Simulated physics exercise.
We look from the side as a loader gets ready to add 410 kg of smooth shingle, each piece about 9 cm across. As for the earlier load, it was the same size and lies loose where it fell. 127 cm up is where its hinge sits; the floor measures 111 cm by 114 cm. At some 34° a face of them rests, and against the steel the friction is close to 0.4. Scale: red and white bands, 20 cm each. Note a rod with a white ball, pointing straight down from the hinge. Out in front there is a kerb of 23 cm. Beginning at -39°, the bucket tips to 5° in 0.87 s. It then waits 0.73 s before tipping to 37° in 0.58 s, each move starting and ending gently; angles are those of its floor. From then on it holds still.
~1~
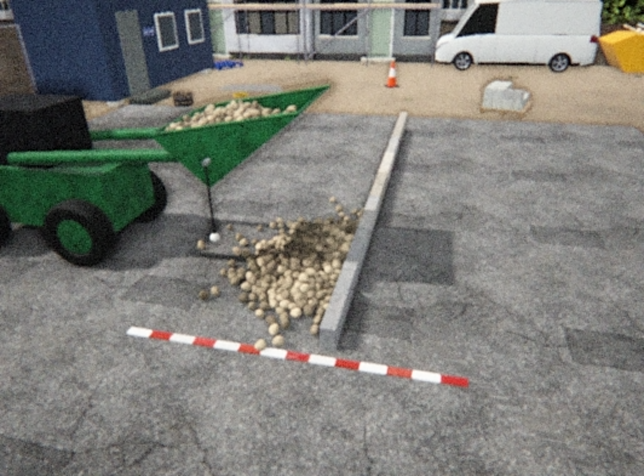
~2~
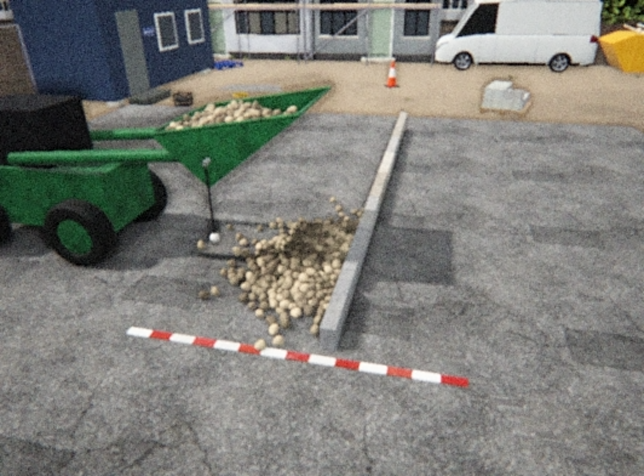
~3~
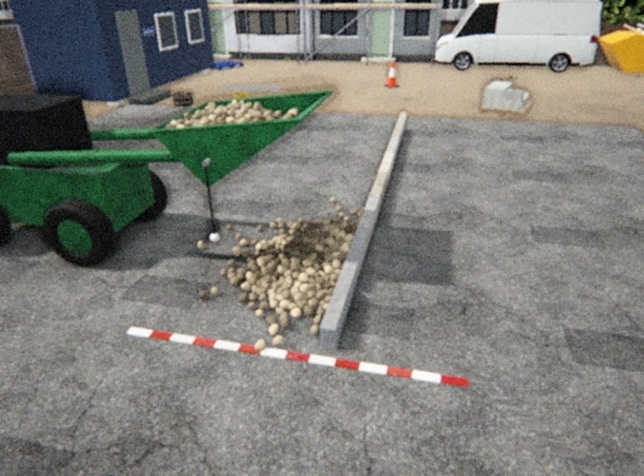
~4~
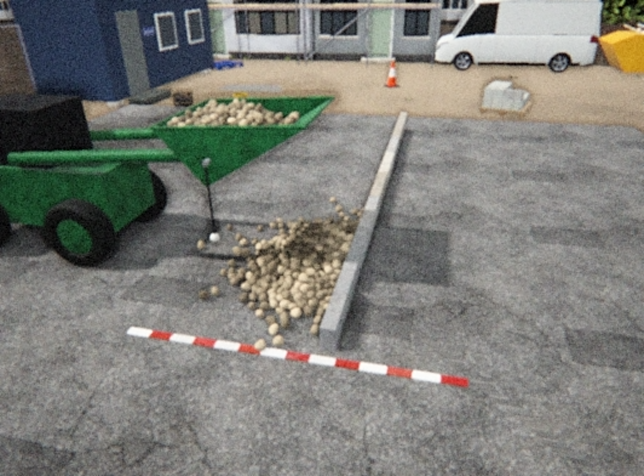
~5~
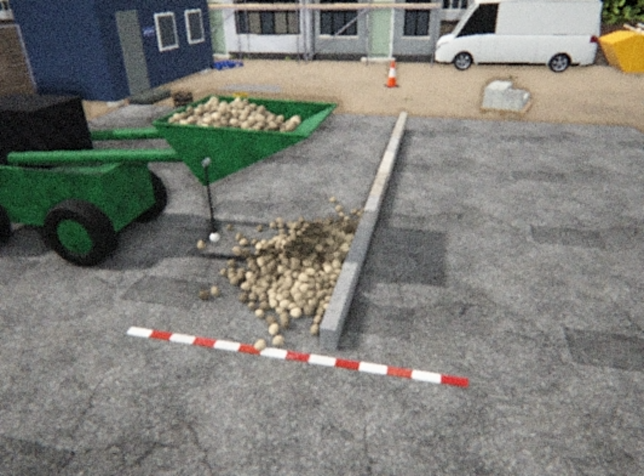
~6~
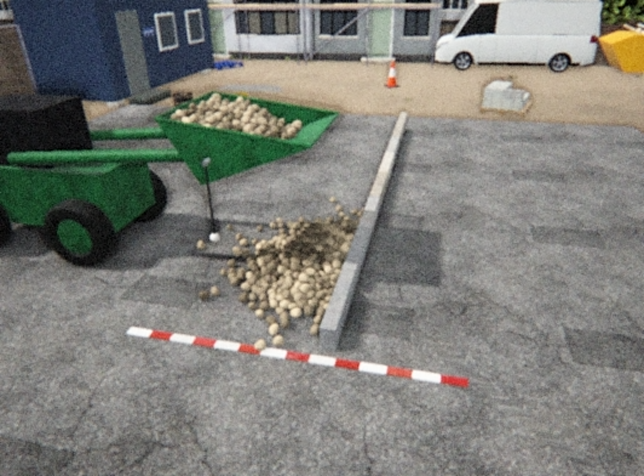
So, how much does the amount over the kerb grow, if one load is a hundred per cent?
It grows by around 22 per cent.
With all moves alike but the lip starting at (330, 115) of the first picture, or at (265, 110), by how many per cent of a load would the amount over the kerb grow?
60 % and 5 %.
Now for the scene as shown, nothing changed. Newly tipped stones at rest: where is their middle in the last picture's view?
Middle: Approx. (335, 247) px.
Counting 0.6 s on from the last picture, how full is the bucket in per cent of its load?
Roughly 100 parts in a hundred of the load.
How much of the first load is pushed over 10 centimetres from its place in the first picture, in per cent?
Close to 5 per cent.
Then, 0.3 s after the last picture the floor is at -2°; in per cent of one load, 100 in the bucket, 100 on this side of the kerb; the foremost stones are at (346, 258).
Then, 0.6 s after the last picture the floor is at 5°; in per cent of one load, 100 in the bucket, 100 on this side of the kerb; the foremost stones are at (346, 258).
Then, 2.3 s after the last picture the floor is at 37°; in per cent of one load, 21 in the bucket, 174 on this side of the kerb, 5 over the kerb; the foremost stones are at (422, 259).
Then, 5.0 s after the last picture the floor is at 37°; in per cent of one load, 0 in the bucket, 178 on this side of the kerb, 22 over the kerb; the foremost stones are at (464, 280). Net gain over the kerb, 22.
